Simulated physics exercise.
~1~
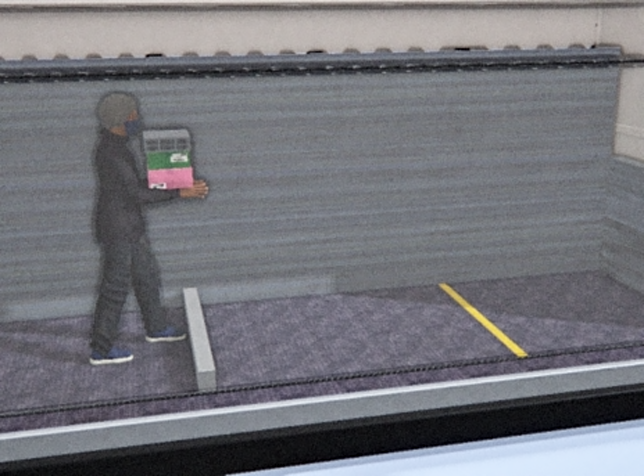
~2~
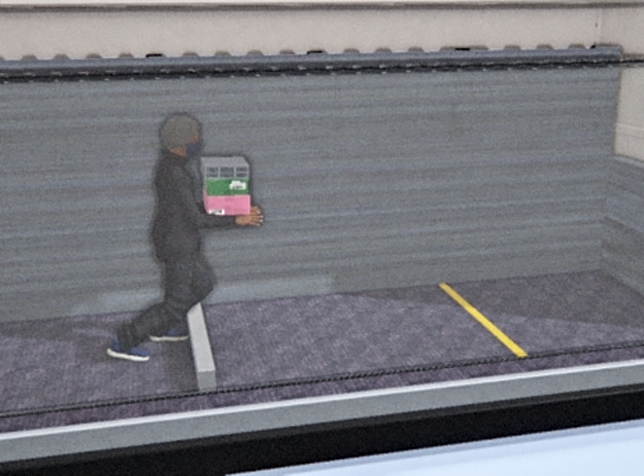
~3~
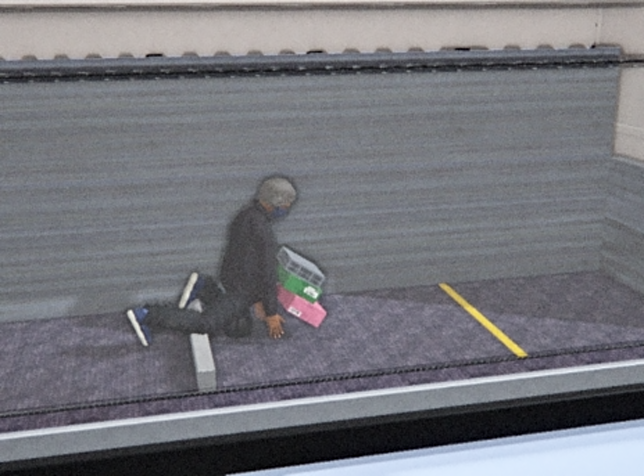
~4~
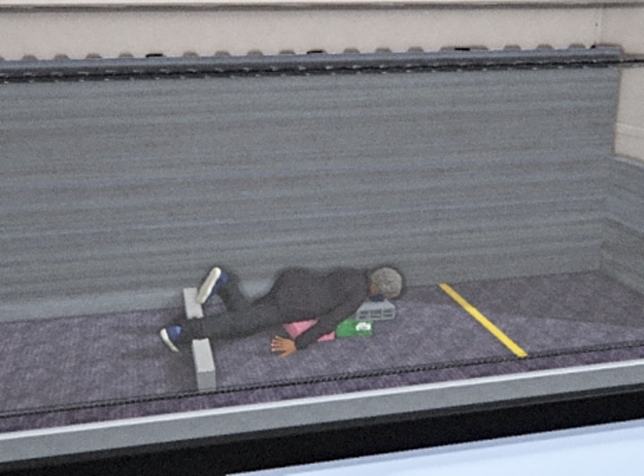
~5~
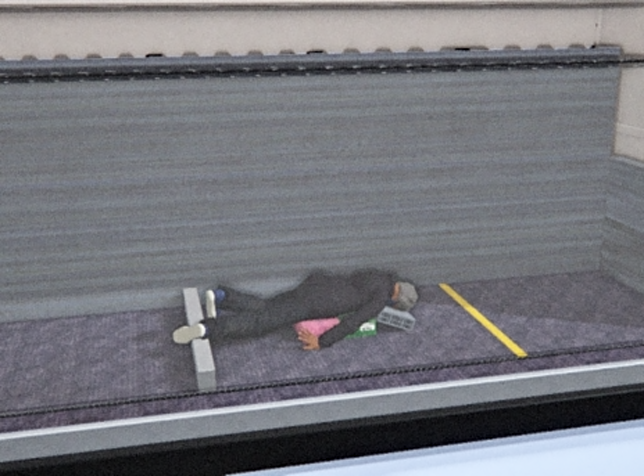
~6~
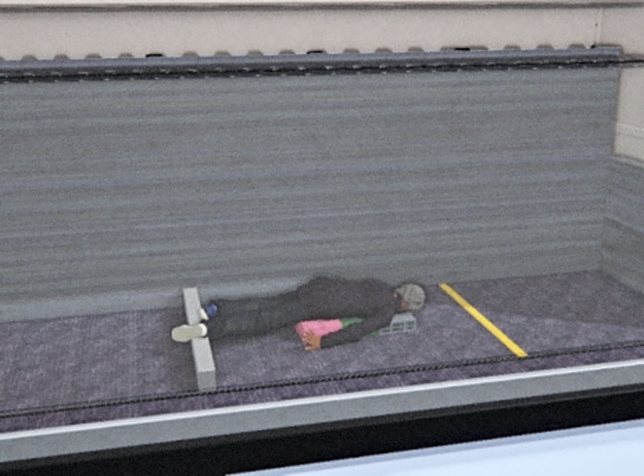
Person carrying stacked boxes trips over a low barrier, falls forward and ends face down on them, short of the yellow line.
